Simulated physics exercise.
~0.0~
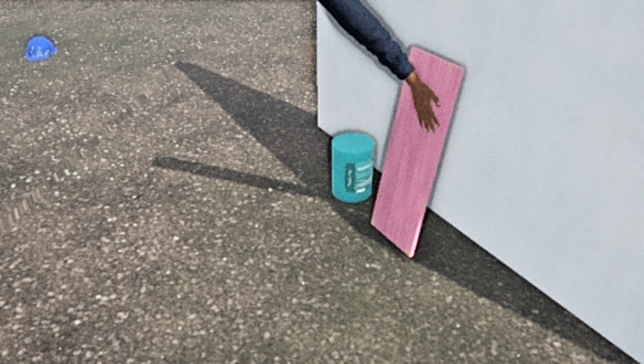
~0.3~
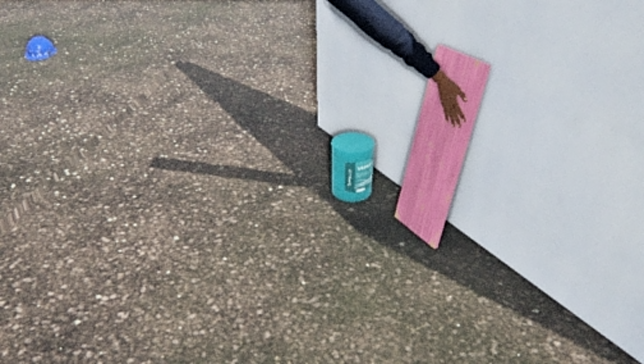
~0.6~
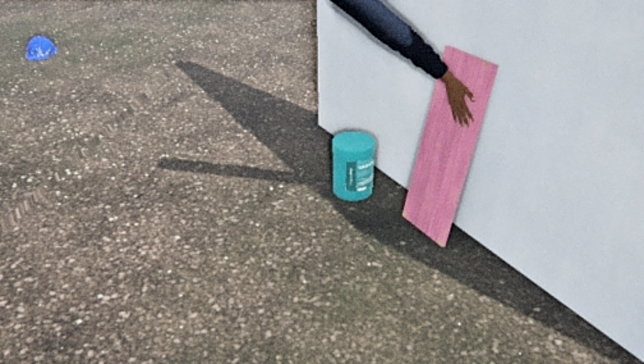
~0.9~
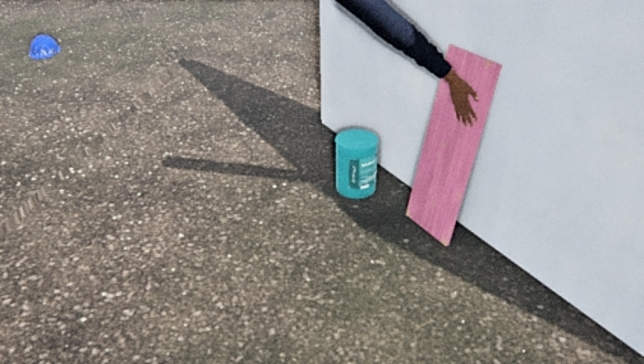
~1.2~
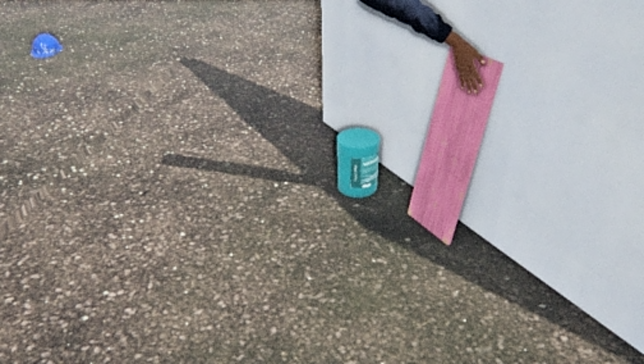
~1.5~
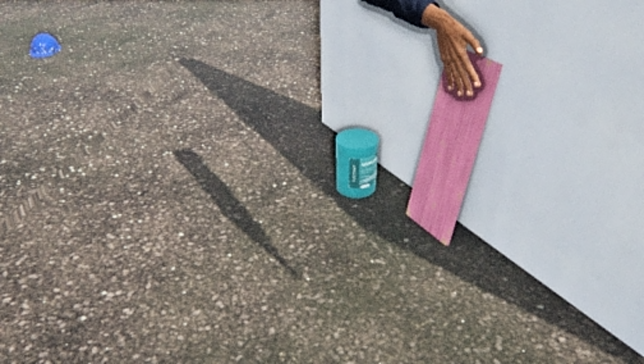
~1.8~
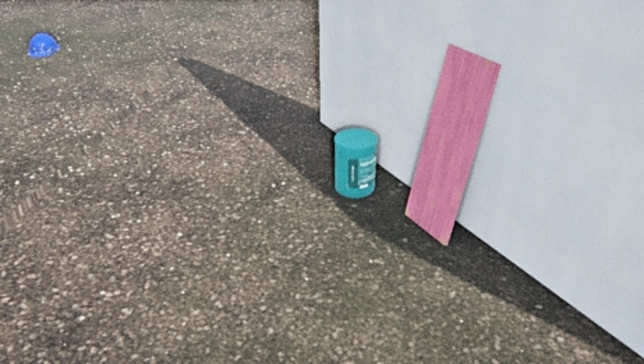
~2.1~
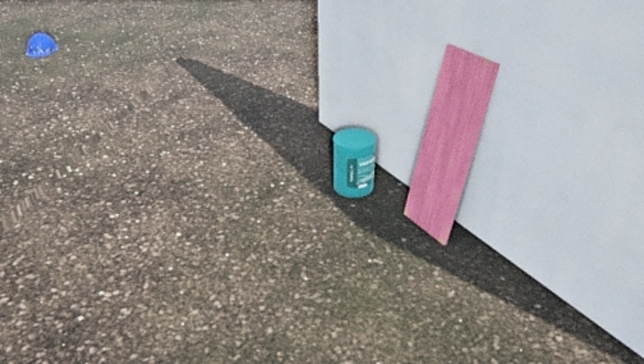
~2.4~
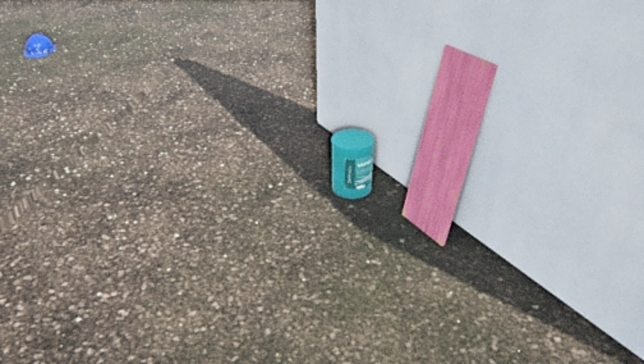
The footage shows a hand moving a pink board a short way right along a pale wall beside a turquoise pail, then letting go and withdrawing. The board stays leaning against the wall, with the pail still in place and a blue object in the upper left.
